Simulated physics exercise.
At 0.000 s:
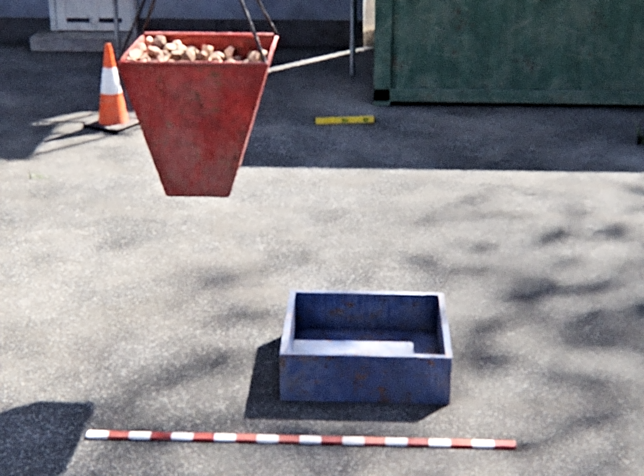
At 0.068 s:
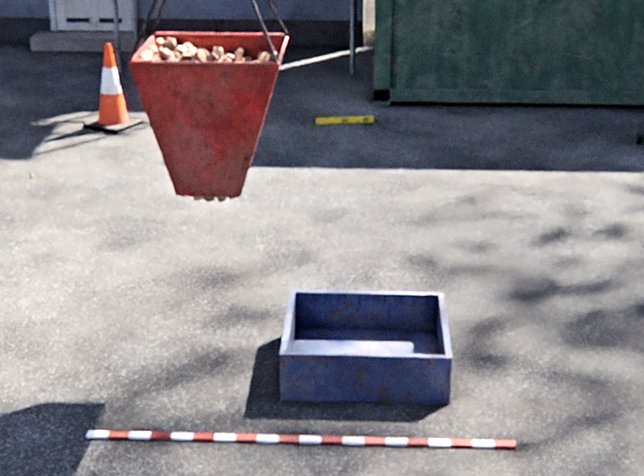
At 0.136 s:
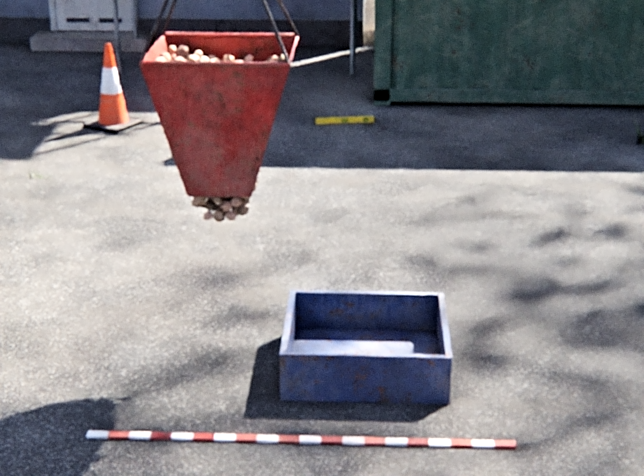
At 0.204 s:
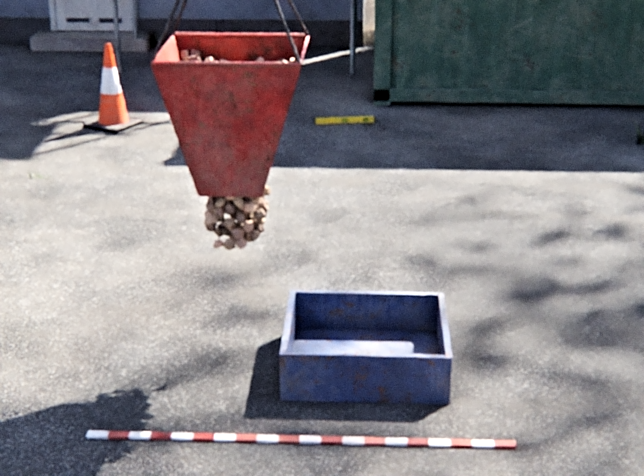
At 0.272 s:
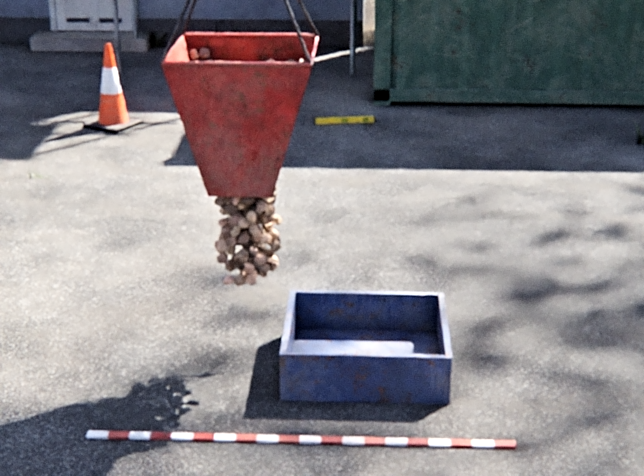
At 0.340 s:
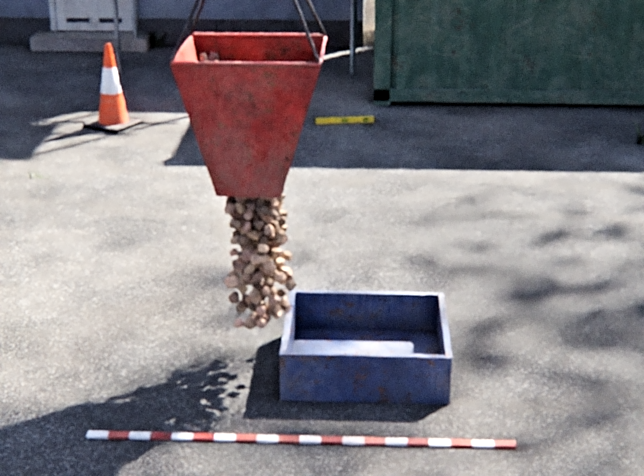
The video shows a red tapered skip filled with pale stones, hanging from cables and moving rightwards above paved ground near a blue open bin, as stones begin pouring from its base in a lengthening stream and the level inside drops.
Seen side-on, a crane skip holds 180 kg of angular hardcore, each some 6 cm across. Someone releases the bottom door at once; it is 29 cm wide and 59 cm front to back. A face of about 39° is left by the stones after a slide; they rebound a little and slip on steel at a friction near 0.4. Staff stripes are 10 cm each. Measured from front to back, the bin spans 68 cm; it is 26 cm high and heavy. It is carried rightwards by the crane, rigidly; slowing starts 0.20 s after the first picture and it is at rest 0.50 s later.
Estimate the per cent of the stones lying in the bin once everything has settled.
I would say 40 per cent ends up in the bin.
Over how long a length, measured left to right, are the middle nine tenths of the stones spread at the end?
It spans roughly 120 centimetres.
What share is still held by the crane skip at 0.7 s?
15 %, roughly.
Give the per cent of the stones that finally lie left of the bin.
Close to 60 in a hundred.
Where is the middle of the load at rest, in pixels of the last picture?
They settle centred roughly at (274, 353).
After 0.7 s, 13 % in the crane skip, 55 % falling or lying left of the bin, 32 % falling or lying in the bin; the stones farthest right are at (374, 353).
After 1.1 s, 0 % in the crane skip, 59 % falling or lying left of the bin, 40 % falling or lying in the bin, 1 % falling or lying beside or right of the bin; the stones farthest right are at (432, 355).
After 1.7 s, 0 % in the crane skip, 58 % falling or lying left of the bin, 40 % falling or lying in the bin, 1 % falling or lying beside or right of the bin; the stones farthest right are at (434, 355).
After 2.6 s, 0 % in the crane skip, 58 % falling or lying left of the bin, 40 % falling or lying in the bin, 1 % falling or lying beside or right of the bin; the stones farthest right are at (434, 355).
After 4.5 s, 0 % in the crane skip, 58 % left of the bin, 40 % in the bin, 1 % beside or right of the bin; the stones farthest right are at (434, 355).
